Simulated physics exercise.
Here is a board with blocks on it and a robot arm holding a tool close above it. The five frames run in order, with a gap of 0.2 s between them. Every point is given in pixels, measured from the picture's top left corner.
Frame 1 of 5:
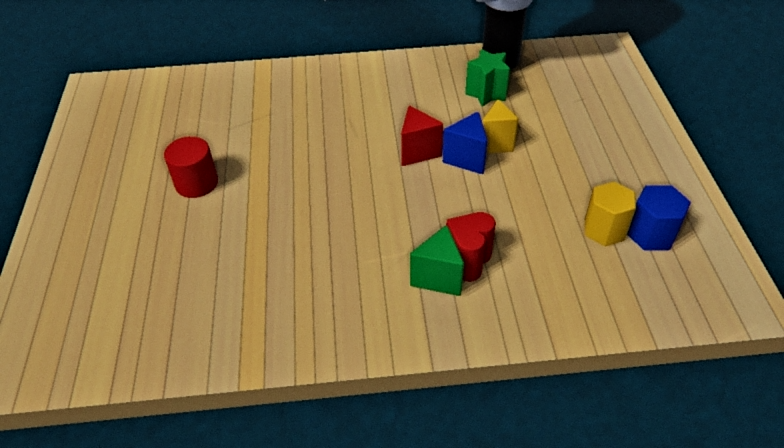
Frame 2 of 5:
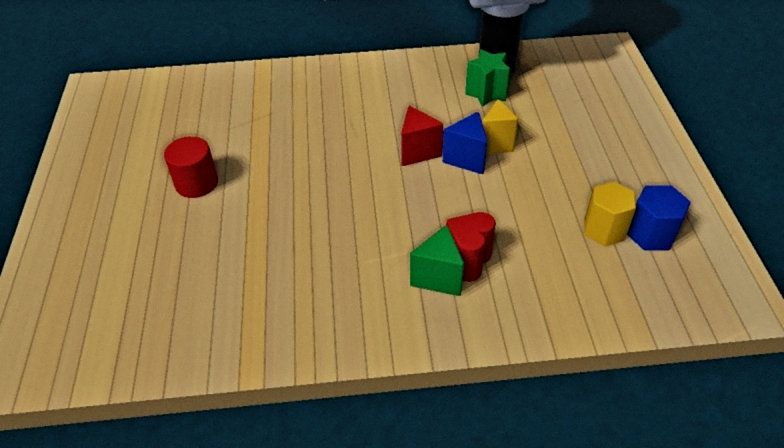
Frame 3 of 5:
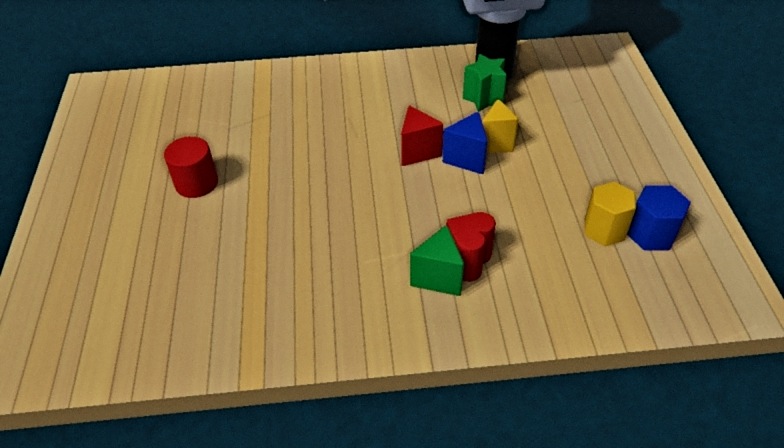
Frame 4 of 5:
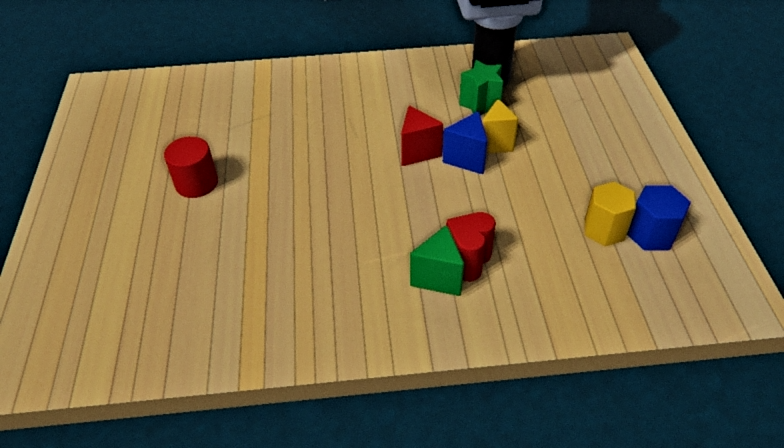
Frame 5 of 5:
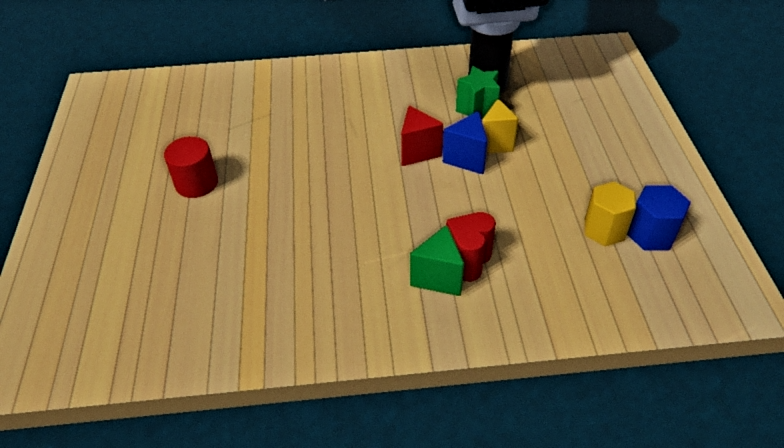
A robot arm's dark tool, reaching in at the top of a pale wooden board seen from above at an angle, pushes a green star-shaped block slowly down and slightly left. Below the star sit red, blue and yellow triangles, with a red cylinder at left, a green block against a red one lower down, and yellow and blue hexagonal blocks at right. The star shifts a short way towards the triangles, while the other blocks and the camera stay still.
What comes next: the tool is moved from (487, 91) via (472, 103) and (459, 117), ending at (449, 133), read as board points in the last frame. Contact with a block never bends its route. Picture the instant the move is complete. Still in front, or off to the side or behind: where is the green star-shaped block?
The tool still drives it.
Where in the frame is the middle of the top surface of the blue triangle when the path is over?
I'd expect the centre of its top face to be at (475, 146).
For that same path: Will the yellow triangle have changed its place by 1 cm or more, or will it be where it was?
The block you're asking about stays where it is.
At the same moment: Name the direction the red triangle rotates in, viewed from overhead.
It twists clockwise.
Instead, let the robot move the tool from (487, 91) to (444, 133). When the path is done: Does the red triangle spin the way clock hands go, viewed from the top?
The answer is yes.
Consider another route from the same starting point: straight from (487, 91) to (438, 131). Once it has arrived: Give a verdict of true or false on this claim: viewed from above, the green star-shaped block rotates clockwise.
That is false.
The first path, step by step. Halfway along, tool at (465, 103); green star-shaped block at (466, 100), turned 15° anticlockwise.
At the end, tool at (449, 126); red triangle at (415, 124), turned 30° clockwise; blue triangle at (475, 146); green star-shaped block at (457, 124), turned 25° anticlockwise; yellow triangle still.
